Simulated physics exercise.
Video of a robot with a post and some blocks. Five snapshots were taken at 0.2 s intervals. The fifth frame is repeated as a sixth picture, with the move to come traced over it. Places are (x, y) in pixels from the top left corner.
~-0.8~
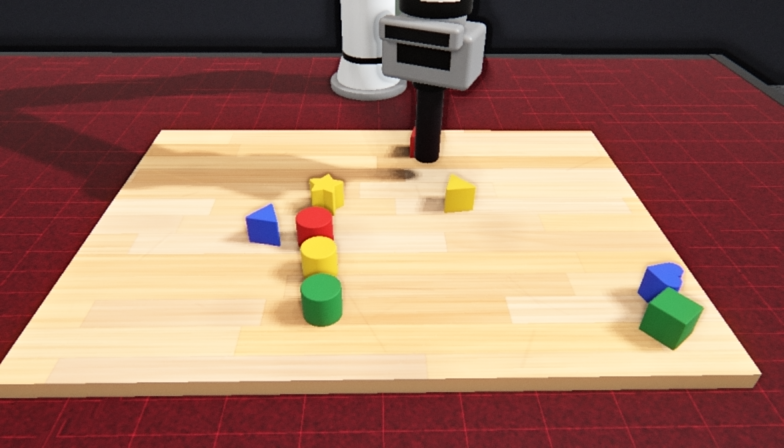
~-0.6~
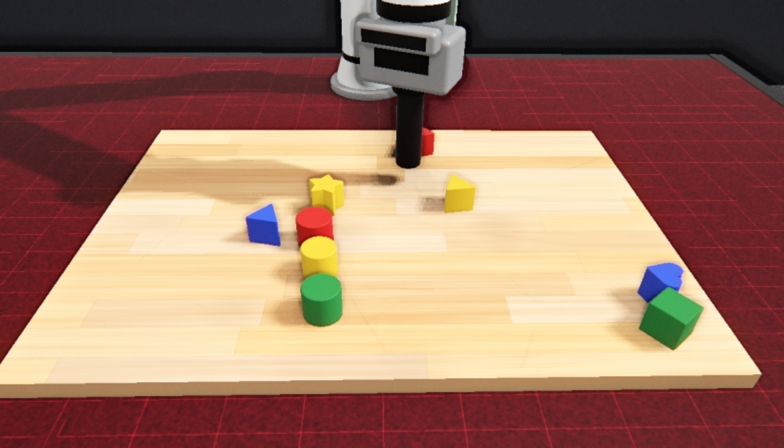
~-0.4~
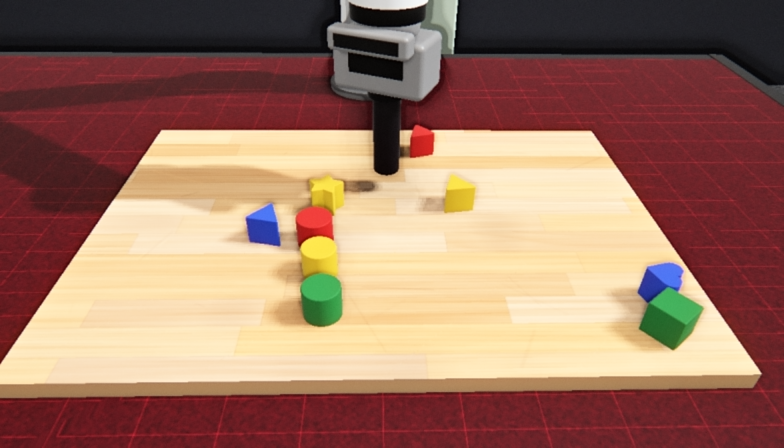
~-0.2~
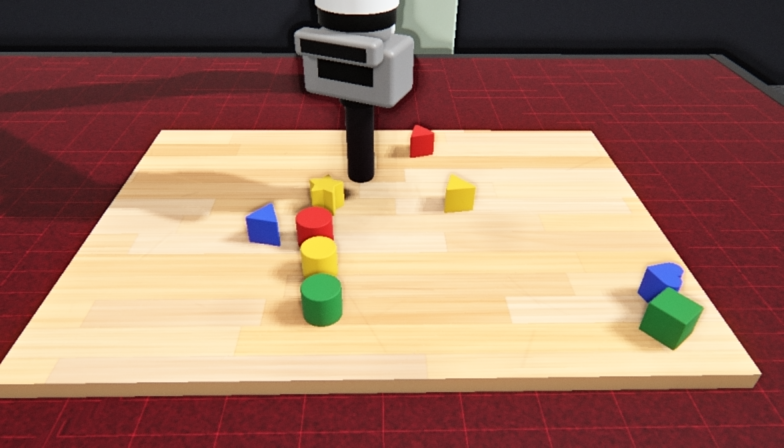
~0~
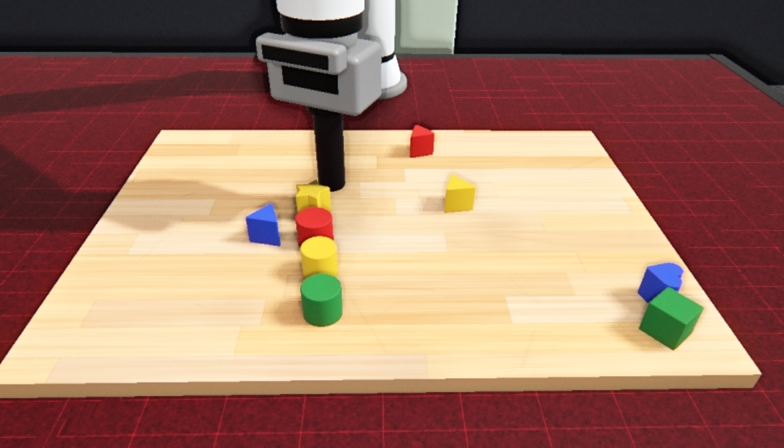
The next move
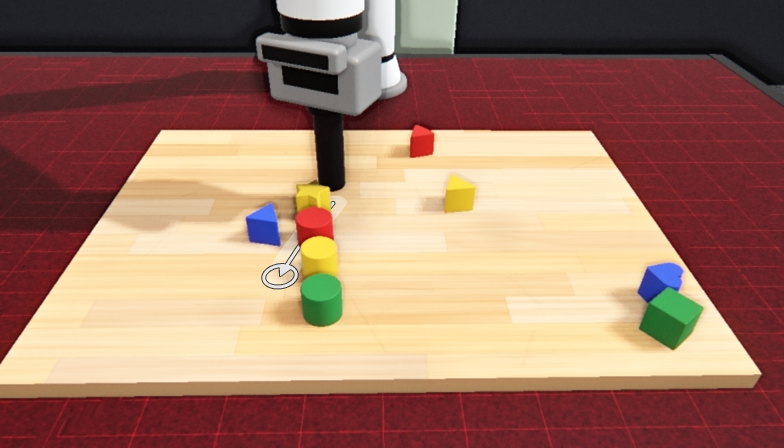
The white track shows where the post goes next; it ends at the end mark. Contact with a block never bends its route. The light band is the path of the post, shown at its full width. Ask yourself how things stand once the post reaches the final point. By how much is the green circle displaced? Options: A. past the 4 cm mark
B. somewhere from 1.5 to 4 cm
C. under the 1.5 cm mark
Option C.
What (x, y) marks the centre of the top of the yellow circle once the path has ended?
Its top centre lands on (345, 268).
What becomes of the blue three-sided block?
The blue three-sided block is moved.
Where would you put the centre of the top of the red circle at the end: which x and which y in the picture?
Near (309, 259).
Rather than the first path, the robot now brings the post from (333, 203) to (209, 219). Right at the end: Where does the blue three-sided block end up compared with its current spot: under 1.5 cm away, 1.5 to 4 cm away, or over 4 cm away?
Less than 1.5 cm.
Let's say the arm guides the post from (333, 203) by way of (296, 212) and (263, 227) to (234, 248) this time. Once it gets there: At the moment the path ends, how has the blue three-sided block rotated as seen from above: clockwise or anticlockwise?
Anticlockwise.
Drawn move, from (333, 203) by way of (307, 236) to (280, 276).
The first path, step by step. One third of the way, post (314, 207); yellow star block (286, 202), turned 35° clockwise; red circle (313, 219).
Two thirds of the way, post (296, 230); blue three-sided block (250, 215); yellow star block (279, 207), turned 75° clockwise; red circle (308, 242); yellow circle (328, 262); green circle (322, 289).
At the end, post (277, 257); blue three-sided block (250, 215); yellow star block (279, 207), turned 75° clockwise; red circle (309, 259); yellow circle (345, 268); green circle (324, 293).
